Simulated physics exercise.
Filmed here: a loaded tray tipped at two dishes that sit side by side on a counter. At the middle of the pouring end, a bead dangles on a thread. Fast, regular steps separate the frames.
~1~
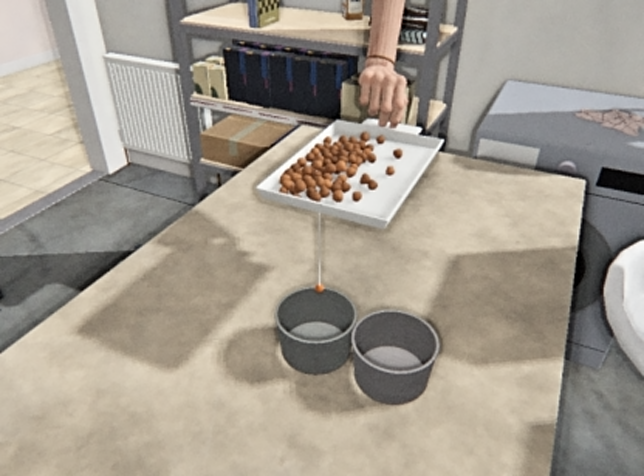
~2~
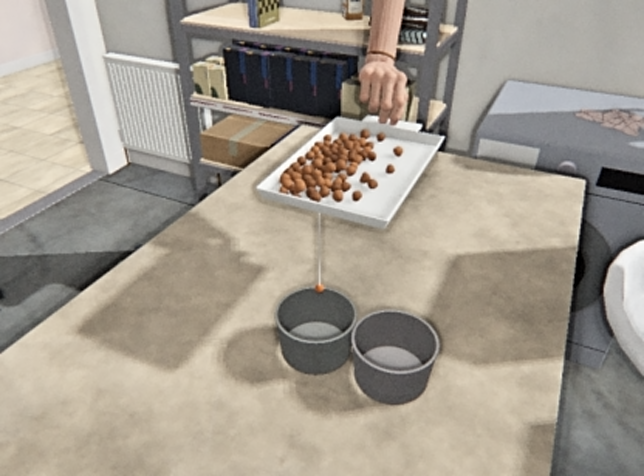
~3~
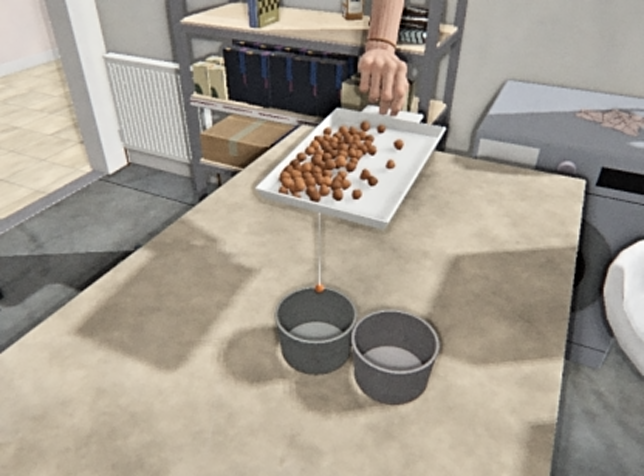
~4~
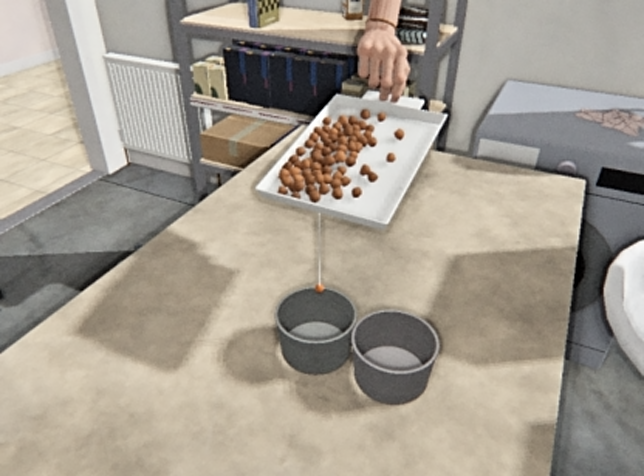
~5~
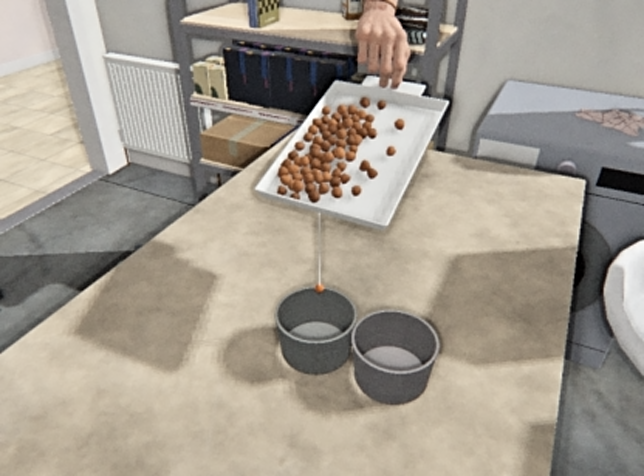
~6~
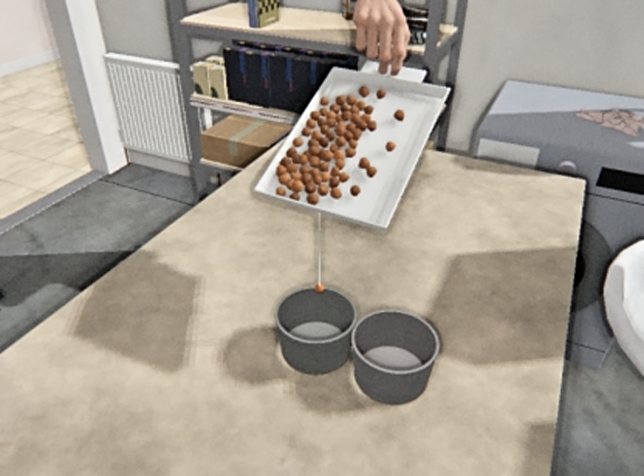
A hand raises the back of a white tray of hazelnuts, tilting it above two dishes.
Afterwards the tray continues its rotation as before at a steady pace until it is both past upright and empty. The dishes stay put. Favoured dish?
Left.
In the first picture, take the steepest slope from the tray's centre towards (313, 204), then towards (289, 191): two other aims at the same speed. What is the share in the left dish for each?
You'd see roughly 30 per cent the first time and 10 per cent the second.
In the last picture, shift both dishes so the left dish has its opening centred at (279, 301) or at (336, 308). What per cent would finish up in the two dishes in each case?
Roughly 70 per cent the first time and 30 per cent the second.
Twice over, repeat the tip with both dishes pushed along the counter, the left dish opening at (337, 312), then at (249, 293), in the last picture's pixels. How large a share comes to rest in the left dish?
You'd get near 30 per cent and afterwards near 10 per cent.
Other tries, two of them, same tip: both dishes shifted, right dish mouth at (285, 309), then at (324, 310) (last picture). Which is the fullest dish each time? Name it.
Note: Try one - the dish on the right side; try two - the dish on the right side.
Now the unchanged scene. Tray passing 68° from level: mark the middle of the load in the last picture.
I'd put the middle of the pieces at roughly (321, 180).
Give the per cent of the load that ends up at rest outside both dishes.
That comes to some 50 per cent.
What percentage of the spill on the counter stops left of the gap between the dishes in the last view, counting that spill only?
That's roughly 90 per cent of the pieces.
Just after the last frame, tray tipped steeply; almost all on the tray; just a few in the left dish; about a tenth in the air.
A moment on, tray tipped past a quarter turn; just a few on the tray; about a tenth in the right dish; roughly a quarter in the left dish; roughly a quarter outside both; roughly half in the air.
Further on, tray tipped past a quarter turn; about a tenth in the right dish; roughly a third in the left dish; roughly half outside both.
When it is over, tray tipped past a quarter turn; about a tenth in the right dish; roughly a third in the left dish; roughly half outside both.
